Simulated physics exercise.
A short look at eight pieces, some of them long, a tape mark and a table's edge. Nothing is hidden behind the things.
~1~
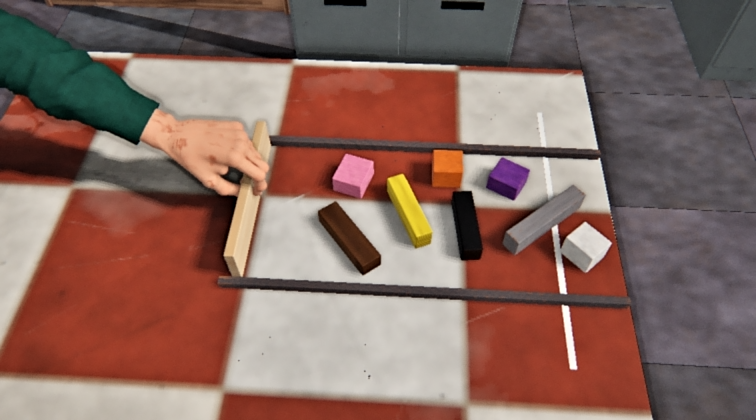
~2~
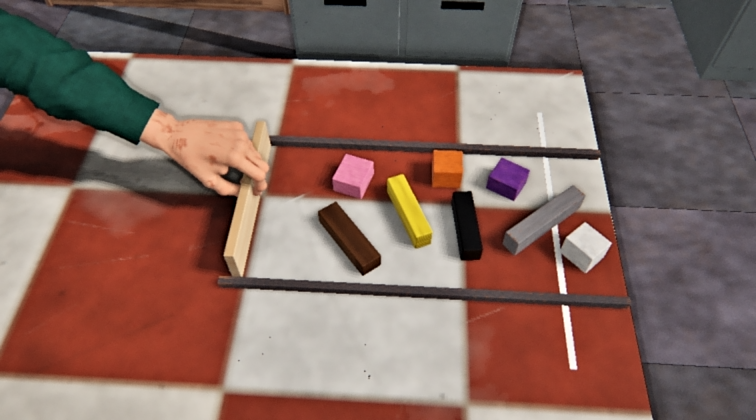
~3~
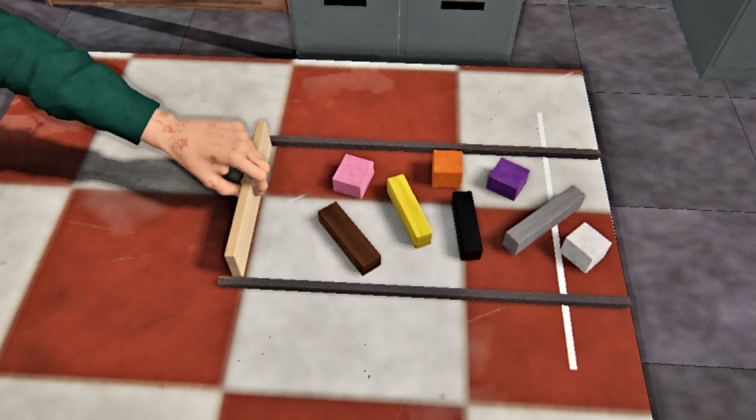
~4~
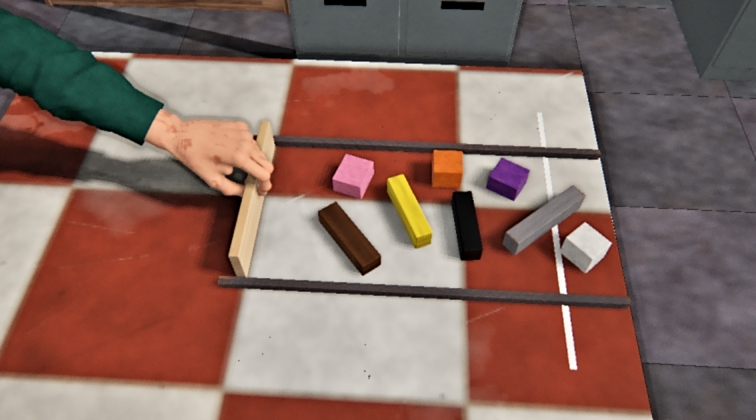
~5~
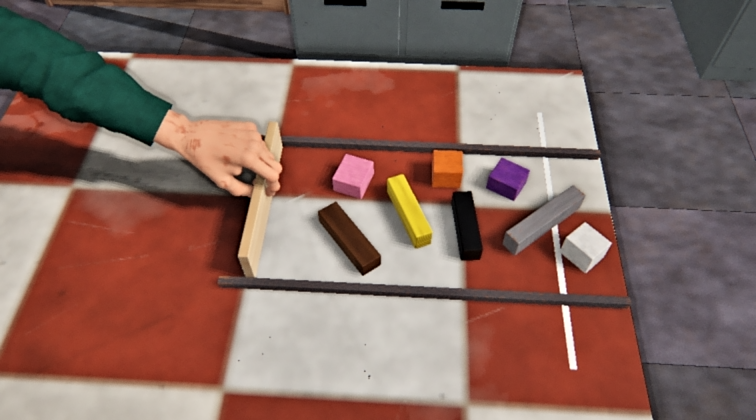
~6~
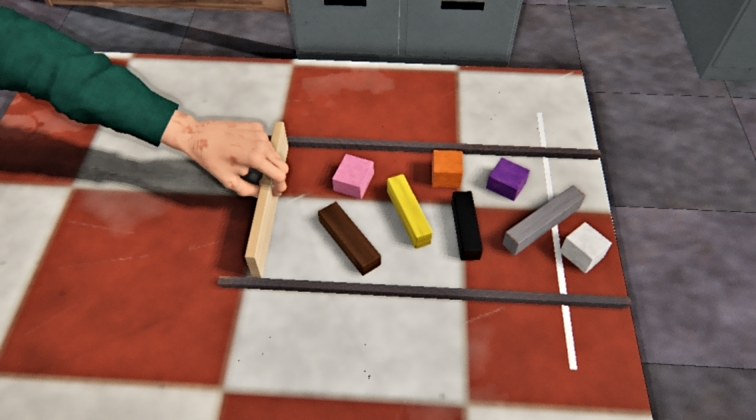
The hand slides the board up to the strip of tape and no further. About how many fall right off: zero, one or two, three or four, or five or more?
Here the number that fall off is three or four.
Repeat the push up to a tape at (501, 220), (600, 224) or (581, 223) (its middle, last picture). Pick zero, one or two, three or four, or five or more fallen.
Taking them in turn, no fall at all; five or more; 5 or more.
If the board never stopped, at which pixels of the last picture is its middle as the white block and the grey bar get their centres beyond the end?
At (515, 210) for the white block; at (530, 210) for the grey bar.
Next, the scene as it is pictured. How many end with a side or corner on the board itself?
The number is 2.
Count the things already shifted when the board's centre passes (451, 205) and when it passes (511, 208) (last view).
The counts are 7 and 8.
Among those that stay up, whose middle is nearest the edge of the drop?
That is the black stick.
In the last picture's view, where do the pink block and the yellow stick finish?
About (566, 183), and the other about (593, 220).
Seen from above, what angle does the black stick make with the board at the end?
Near 10 degrees.
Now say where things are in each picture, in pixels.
In the first frame, white block (585, 247); grey bar (545, 219); purple block (508, 179); board (250, 195); tape (554, 222).
In the second frame, grey bar (544, 220); board (250, 195).
In the third frame, purple block (508, 179); pink block (353, 176).
In the fourth frame, white block (585, 248); brown stick (349, 238).
In the fifth frame, grey bar (544, 220); yellow stick (409, 211).
In the sixth frame, white block (585, 248); grey bar (544, 220); purple block (508, 179); board (269, 196); tape (554, 222).
Soon after, none off yet; white block at rest near (585, 248); grey bar at rest near (544, 220); purple block at rest near (508, 179).
At rest, the number that fall off is three or four; fallen, purple block, grey bar and white block.
